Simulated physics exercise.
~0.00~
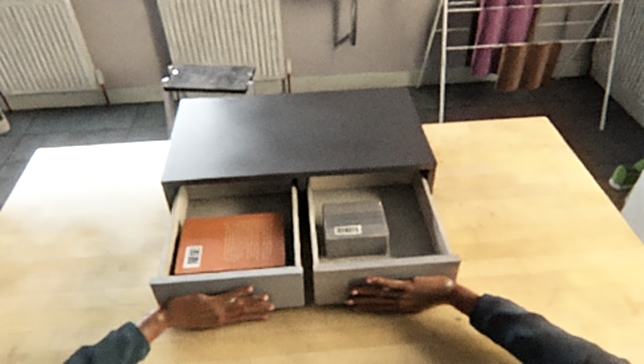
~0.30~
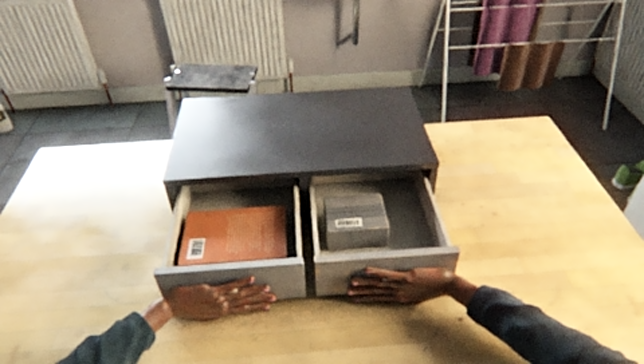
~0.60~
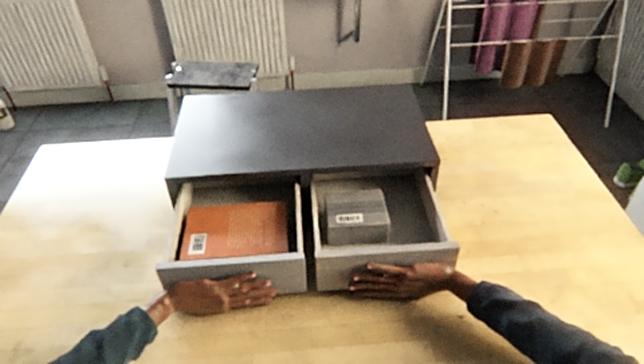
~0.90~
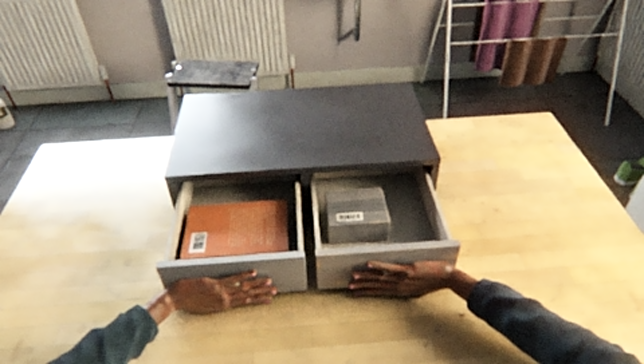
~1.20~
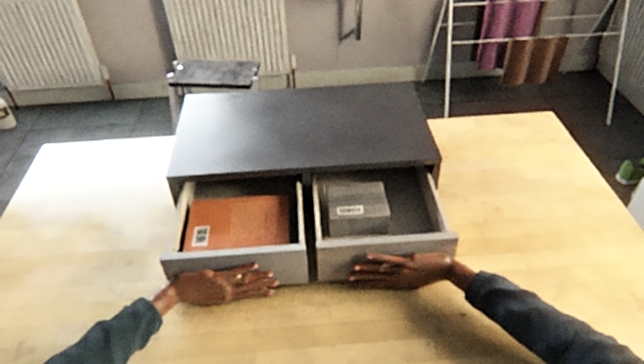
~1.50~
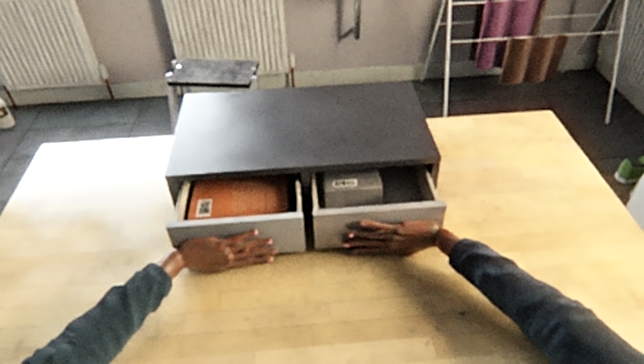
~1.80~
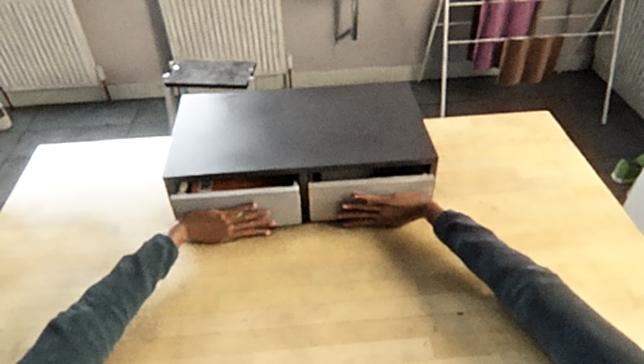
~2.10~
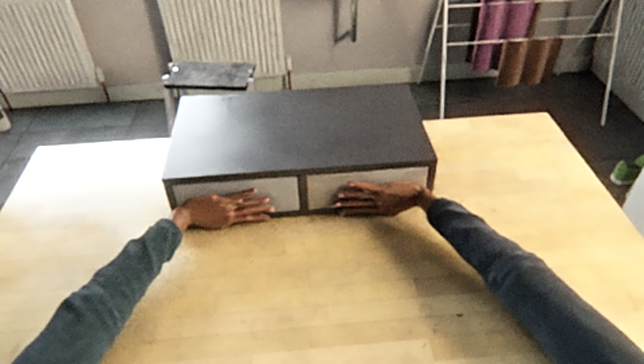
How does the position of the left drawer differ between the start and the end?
At the start the left drawer sticks out of the cabinet toward the viewer, and at the end it sits farther back, closed flush with the cabinet front.
Two open drawers holding an orange book and grey box are pushed shut by hands.
